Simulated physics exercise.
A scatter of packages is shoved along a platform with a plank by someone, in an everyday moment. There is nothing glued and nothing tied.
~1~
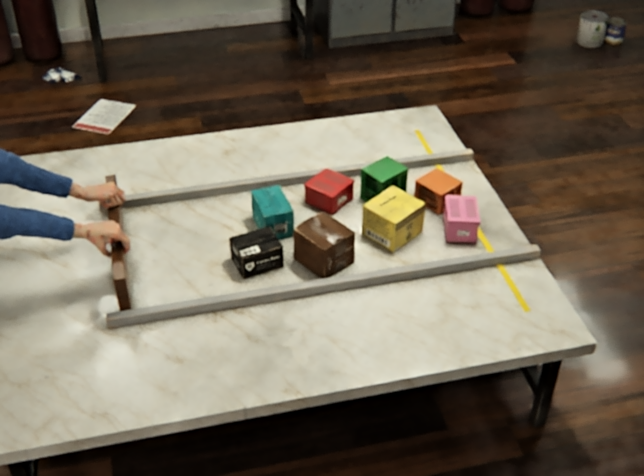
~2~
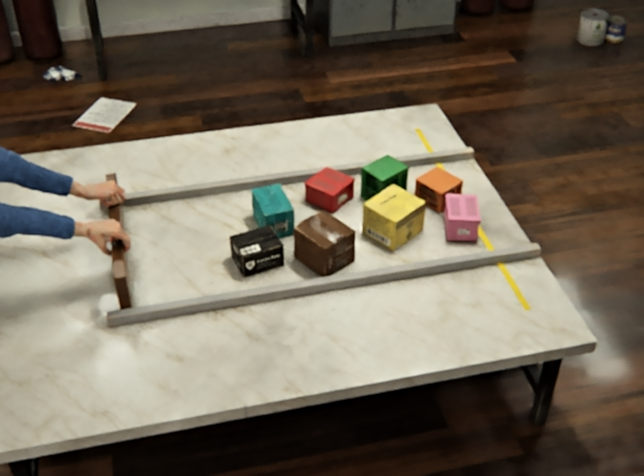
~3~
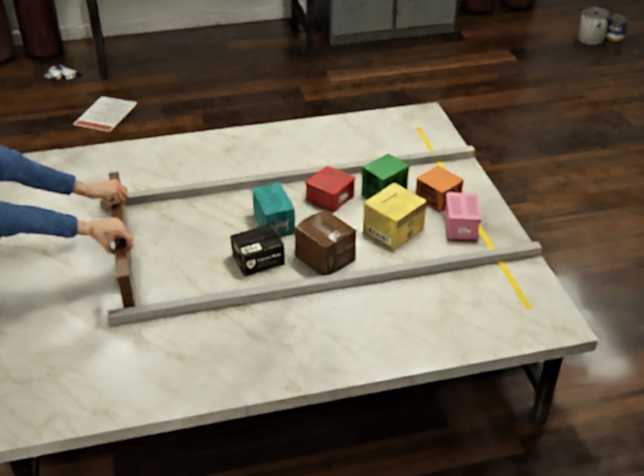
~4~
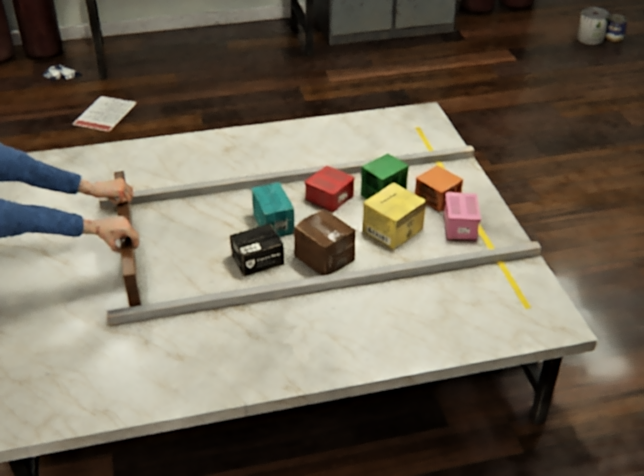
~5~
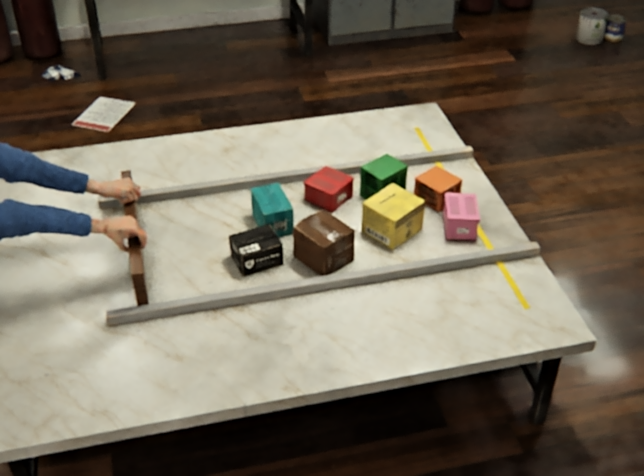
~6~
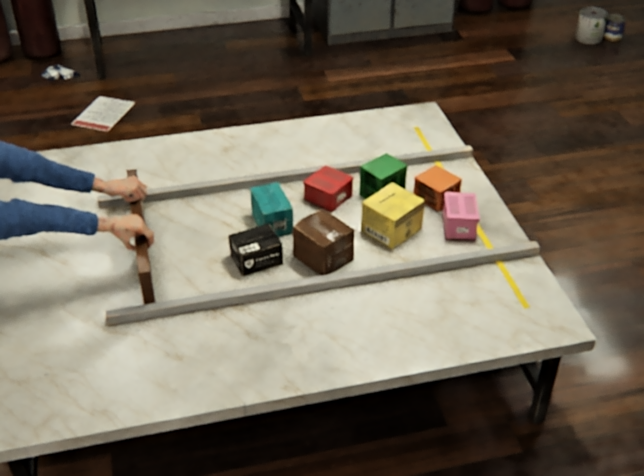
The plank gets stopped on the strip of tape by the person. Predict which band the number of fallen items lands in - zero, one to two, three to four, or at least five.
The tally of those that come down is above four.
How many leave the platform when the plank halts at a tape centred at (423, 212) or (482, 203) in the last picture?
2 and 5.
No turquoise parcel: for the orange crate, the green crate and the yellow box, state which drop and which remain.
So the orange crate falls off, the green crate falls off, the yellow box falls off.
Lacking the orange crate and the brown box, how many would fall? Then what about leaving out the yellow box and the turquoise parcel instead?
First try 3, second try 4.
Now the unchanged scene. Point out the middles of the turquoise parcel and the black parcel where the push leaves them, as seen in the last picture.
Near (477, 187) and (498, 215).
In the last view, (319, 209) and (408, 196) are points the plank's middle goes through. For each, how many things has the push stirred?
At the first point the count is 5, at the second it's 8.
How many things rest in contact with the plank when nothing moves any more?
Contact count: 3.
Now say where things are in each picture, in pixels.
In the first frame, pink tote (461, 219); orange crate (438, 191); green crate (384, 183); plank (118, 241); tape (465, 209).
In the second frame, orange crate (438, 189); red tote (330, 190).
In the third frame, green crate (385, 180); brown box (325, 243).
In the fourth frame, pink tote (462, 217); yellow box (394, 216).
In the fifth frame, orange crate (438, 188); black parcel (256, 250).
In the sixth frame, pink tote (460, 216); orange crate (437, 188); green crate (383, 180); plank (140, 235); tape (464, 205).
A little later, none off yet; pink tote at rest near (460, 216); orange crate at rest near (437, 188); green crate at rest near (383, 180).
Next, none off yet; pink tote shifted a little near (470, 216); orange crate shifted a little near (439, 181); green crate shifted about its own width near (403, 175).
When it is over, the number that fall off is five or more; down, brown box, yellow box, green crate, orange crate and pink tote.
